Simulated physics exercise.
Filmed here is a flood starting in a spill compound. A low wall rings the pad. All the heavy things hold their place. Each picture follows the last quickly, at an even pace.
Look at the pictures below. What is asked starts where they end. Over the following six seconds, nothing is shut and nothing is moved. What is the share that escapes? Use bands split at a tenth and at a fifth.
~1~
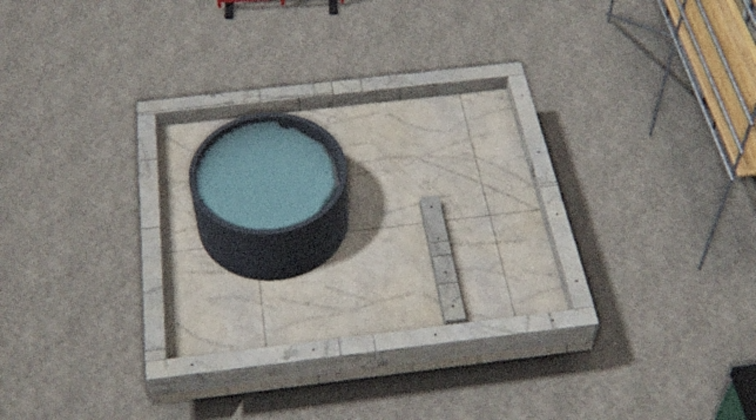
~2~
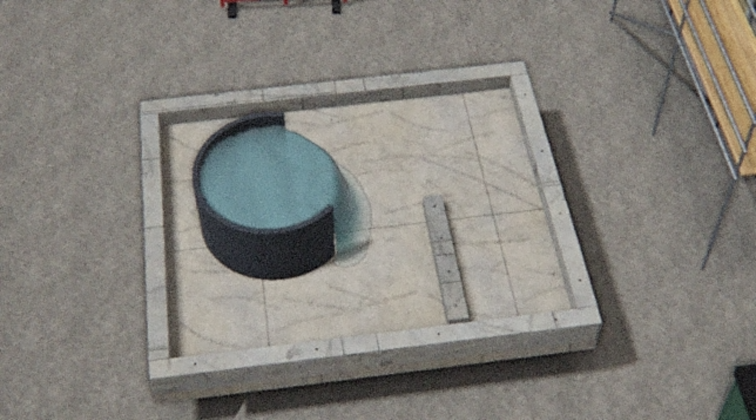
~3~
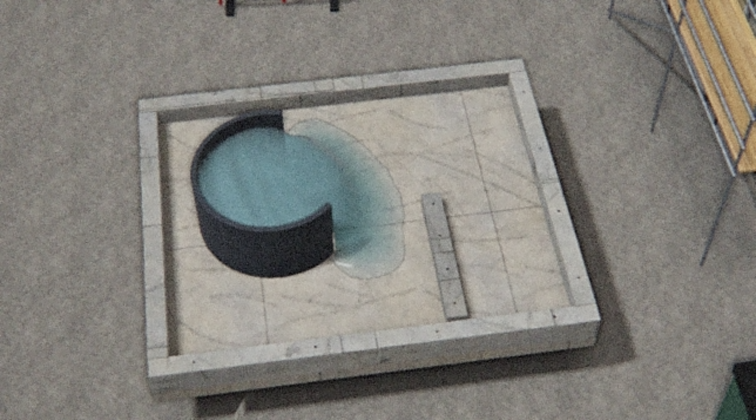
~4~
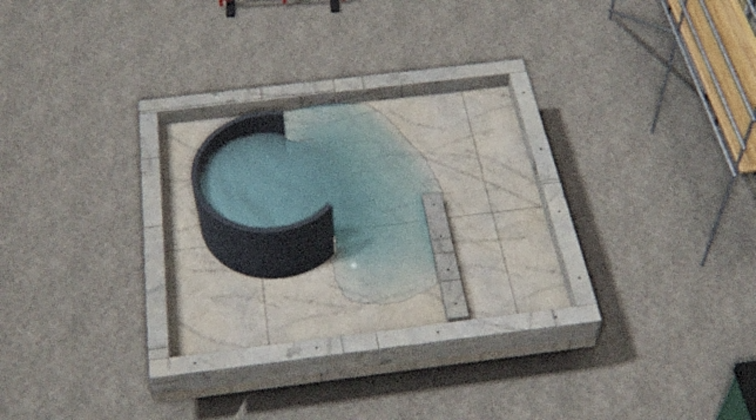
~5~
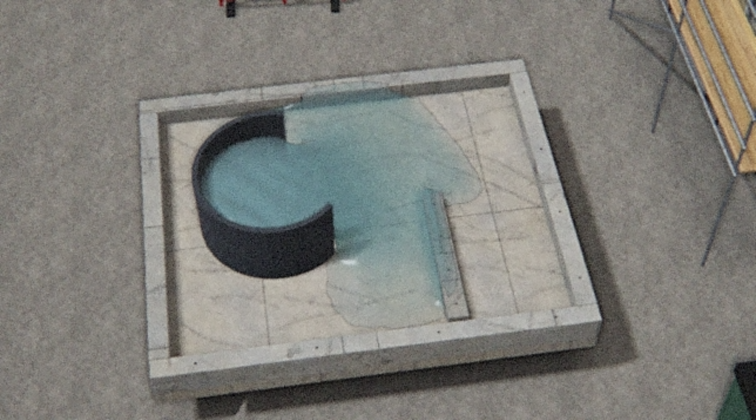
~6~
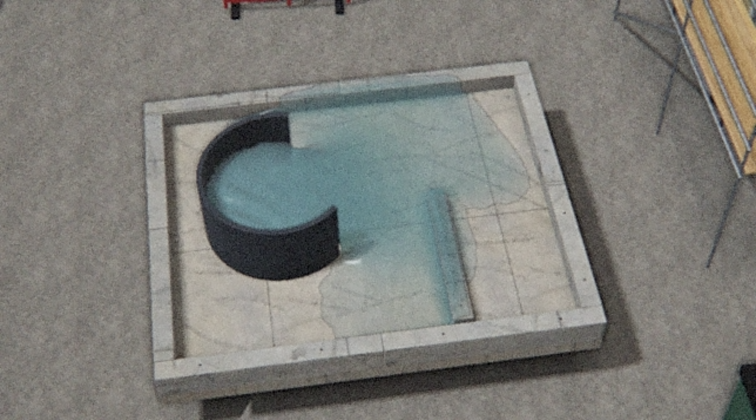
A tenth to a fifth.
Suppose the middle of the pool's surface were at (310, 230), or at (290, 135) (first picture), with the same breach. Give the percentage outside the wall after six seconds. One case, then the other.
10%, then 22%.
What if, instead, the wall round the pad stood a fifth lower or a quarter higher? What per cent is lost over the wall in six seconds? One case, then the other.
Roughly 22 per cent, then roughly 6 per cent.
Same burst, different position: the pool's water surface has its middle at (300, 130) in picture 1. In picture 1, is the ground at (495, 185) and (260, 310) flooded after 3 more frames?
In the order asked: Soaked and spared.
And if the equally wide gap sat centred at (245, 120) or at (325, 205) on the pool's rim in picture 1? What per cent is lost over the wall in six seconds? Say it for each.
First case near 26 percent, second near 12 percent.
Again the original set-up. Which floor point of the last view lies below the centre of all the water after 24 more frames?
Estimate: (404, 221).
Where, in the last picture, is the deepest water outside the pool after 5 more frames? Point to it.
Check roughly (514, 121).
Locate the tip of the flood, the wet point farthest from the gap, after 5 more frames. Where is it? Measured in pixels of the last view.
The wet edge reaches furthest near (571, 320).
A moment on, water covers 60 % of the floor; the low wall has let 0 % over.
Next, water covers 65 % of the floor; the low wall has let 2 % over.
Then, water covers 80 % of the floor; the low wall has let 11 % over.
Later, water covers 85 % of the floor; the low wall has let 13 % over.
In the end, water covers 80 % of the floor; the low wall has let 13 % over.
